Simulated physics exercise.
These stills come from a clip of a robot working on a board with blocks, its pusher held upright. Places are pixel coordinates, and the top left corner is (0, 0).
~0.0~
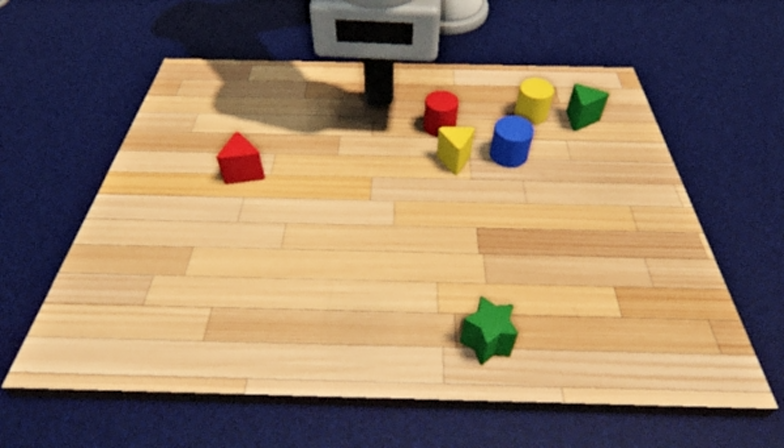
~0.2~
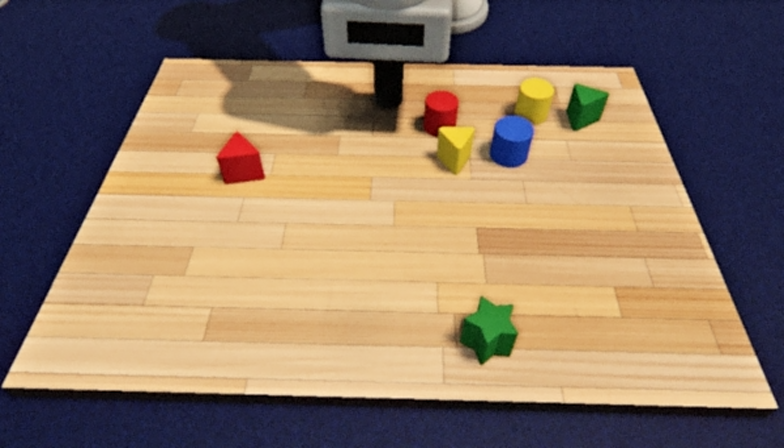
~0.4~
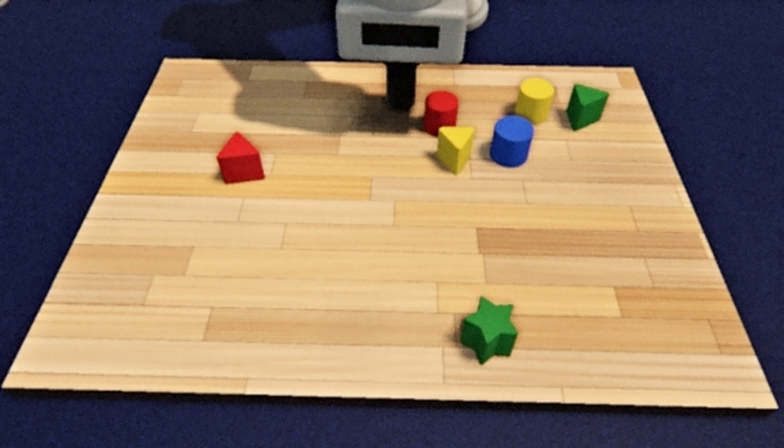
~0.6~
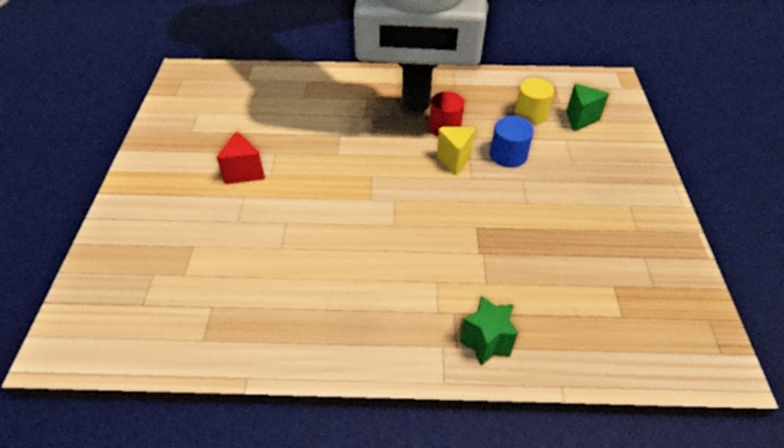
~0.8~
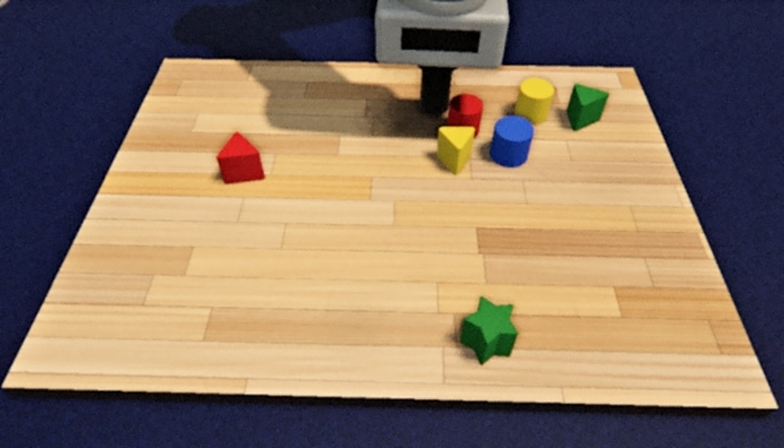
The clip shows a robot arm above a wooden board of coloured blocks, its black tip moving right until it meets the red cylinder and pushes it a short way right, while the other blocks stay still.
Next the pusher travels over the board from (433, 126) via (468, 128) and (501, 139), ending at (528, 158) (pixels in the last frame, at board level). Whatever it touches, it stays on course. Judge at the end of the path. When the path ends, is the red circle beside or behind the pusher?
Going by the path, yes.
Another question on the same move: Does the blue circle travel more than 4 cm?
Yes, that is what happens.
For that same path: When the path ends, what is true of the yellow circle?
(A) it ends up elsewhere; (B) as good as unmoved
Correct choice: B.
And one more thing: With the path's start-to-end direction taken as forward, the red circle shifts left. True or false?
That claim is true.
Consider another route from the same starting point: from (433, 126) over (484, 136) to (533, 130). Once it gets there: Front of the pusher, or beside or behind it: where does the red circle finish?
Once the path is finished, the red circle still sits ahead of the pusher.
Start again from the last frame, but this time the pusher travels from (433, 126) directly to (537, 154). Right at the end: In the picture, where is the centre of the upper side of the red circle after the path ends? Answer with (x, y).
For the centre of its top, I'd go with (557, 109).
The first path, step by step. One third of the way, pusher at (471, 108); red circle at (503, 107); blue circle at (520, 129).
Two thirds of the way, pusher at (505, 119); red circle at (539, 111); blue circle at (535, 135).
At the end, pusher at (533, 138); red circle at (558, 118); blue circle at (556, 153); yellow circle in place.
